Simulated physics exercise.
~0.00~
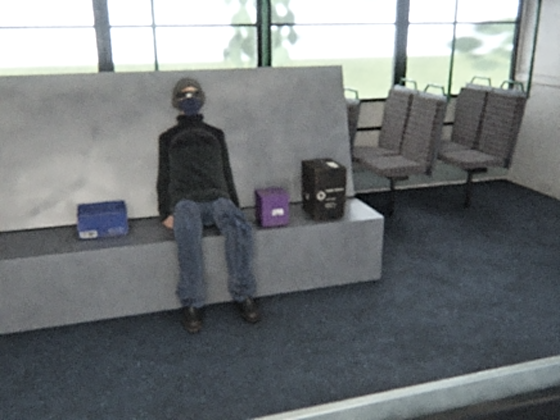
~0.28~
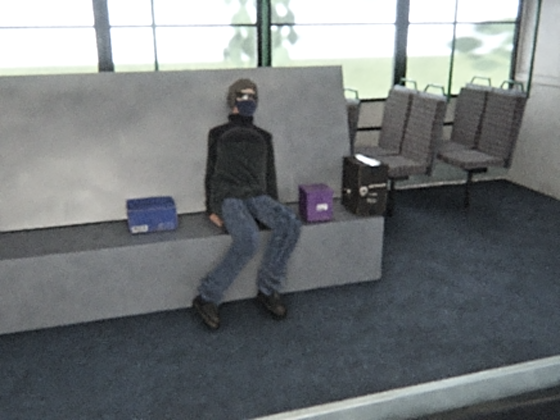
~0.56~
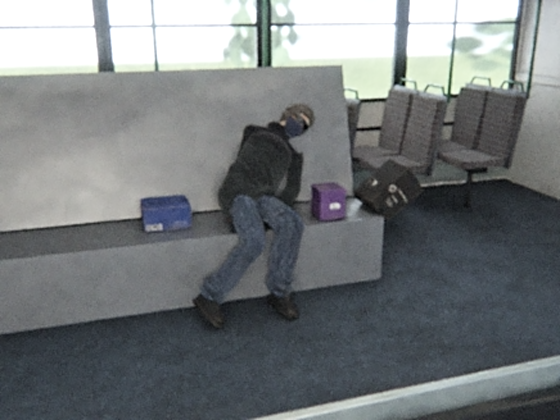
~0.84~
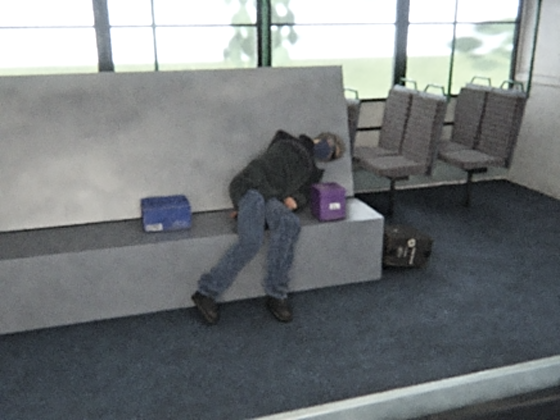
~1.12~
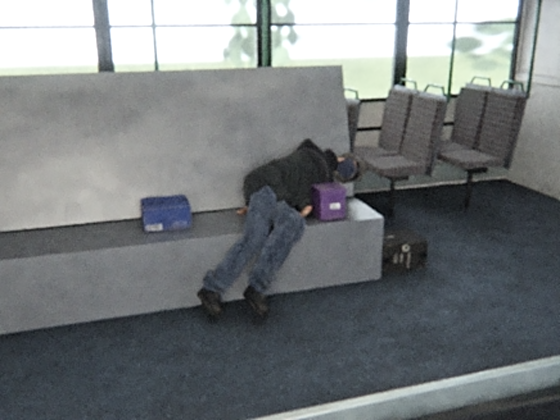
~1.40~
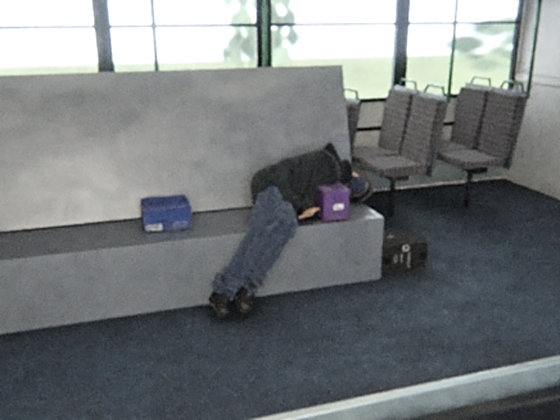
A passenger in a dark sweater, jeans, cap and face covering sits slumped on a long grey bench, a blue carton to the left and a purple tub and black pack to the right. All of them slide to the right along the seat, and the pack reaches the bench end. The pack tips over the edge and drops to the floor as the passenger topples sideways toward the tub. The carton and tub come to rest on the bench. The passenger sinks lower behind the tub, legs swinging together, and ends lying over sideways, hips still on the seat.
